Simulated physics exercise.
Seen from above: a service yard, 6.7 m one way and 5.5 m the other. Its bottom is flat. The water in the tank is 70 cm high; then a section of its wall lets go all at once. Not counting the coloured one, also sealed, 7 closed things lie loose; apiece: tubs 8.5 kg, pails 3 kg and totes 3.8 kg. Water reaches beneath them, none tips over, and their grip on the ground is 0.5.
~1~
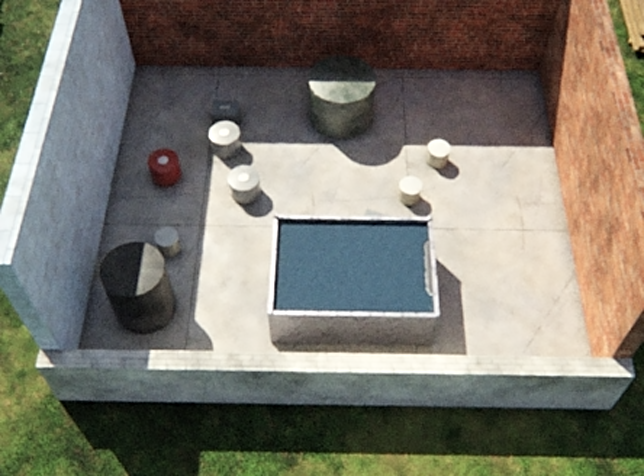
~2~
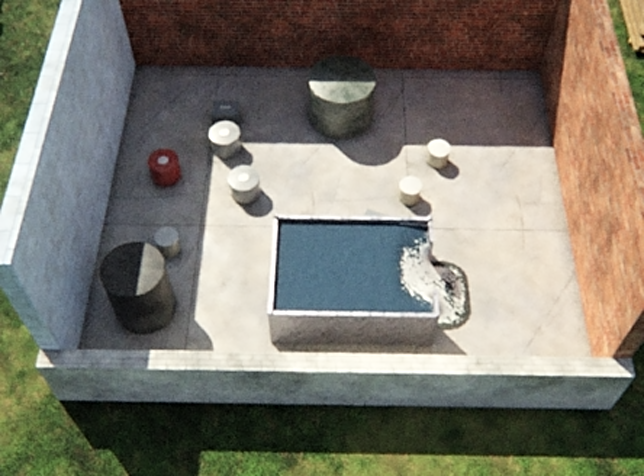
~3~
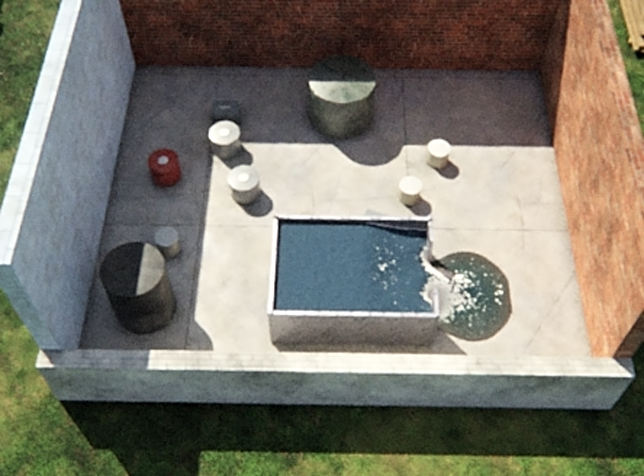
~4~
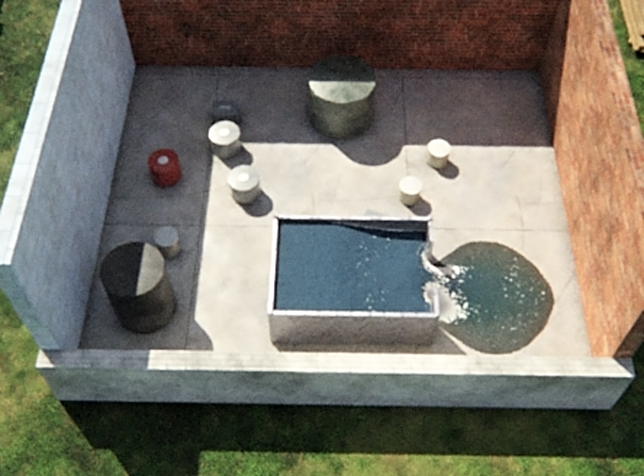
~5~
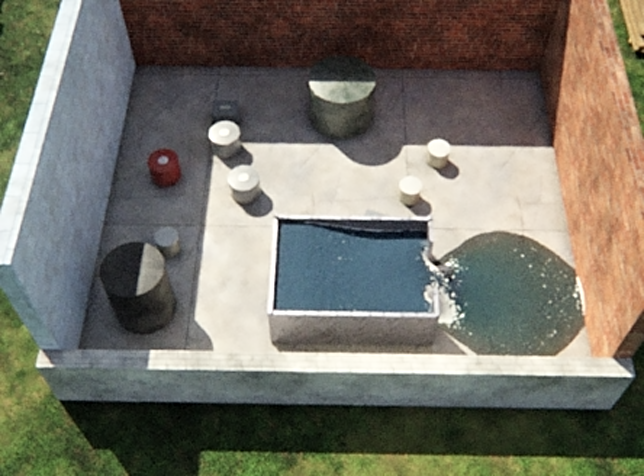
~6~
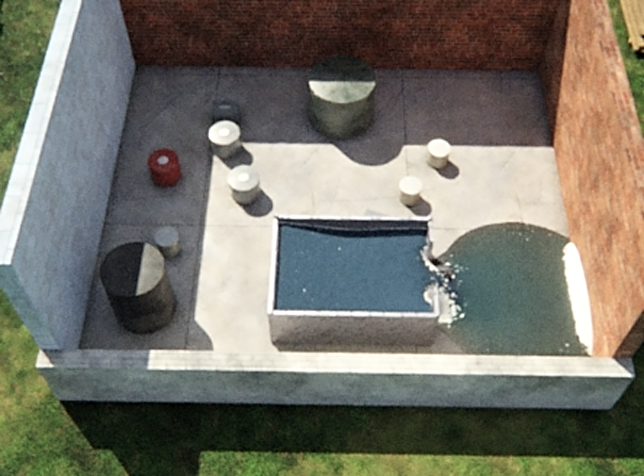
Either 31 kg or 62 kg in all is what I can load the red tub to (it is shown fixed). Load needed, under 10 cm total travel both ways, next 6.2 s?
Result: Low ballast.
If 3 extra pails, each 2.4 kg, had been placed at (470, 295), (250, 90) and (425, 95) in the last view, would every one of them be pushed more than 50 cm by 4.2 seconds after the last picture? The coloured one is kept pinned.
In the given order, I'd say greater, smaller, greater.
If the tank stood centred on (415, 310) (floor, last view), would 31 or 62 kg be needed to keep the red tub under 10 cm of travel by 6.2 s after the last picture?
Well, in that case the lighter one is plenty.
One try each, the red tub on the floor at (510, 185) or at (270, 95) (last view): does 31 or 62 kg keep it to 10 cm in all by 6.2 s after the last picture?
In turn: Only the larger holds; the smaller is enough.
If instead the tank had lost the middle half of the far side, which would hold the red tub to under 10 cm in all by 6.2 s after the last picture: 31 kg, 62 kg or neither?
Result: Lighter option succeeds.
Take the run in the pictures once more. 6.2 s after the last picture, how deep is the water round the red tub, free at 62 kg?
Depth: Approx. 0 cm.
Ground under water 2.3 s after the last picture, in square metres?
Roughly 14 m2 of it is wet.
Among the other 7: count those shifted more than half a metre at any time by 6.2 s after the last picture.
I count 2 of them.
Then, 0.6 s after the last picture the red tub would be 0 cm from its start with 31 kg and 0 cm from its start with 62 kg; 0 cm of water round it then.
Then, 2.3 s after the last picture the red tub would be 0 cm from its start with 31 kg and 0 cm from its start with 62 kg; 0 cm of water round it then.
Then, 4.2 s after the last picture the red tub would be 0 cm from its start with 31 kg and 0 cm from its start with 62 kg; 0 cm of water round it then.
Then, 6.2 s after the last picture the red tub would be 0 cm from its start with 31 kg and 0 cm from its start with 62 kg; 0 cm of water round it then.
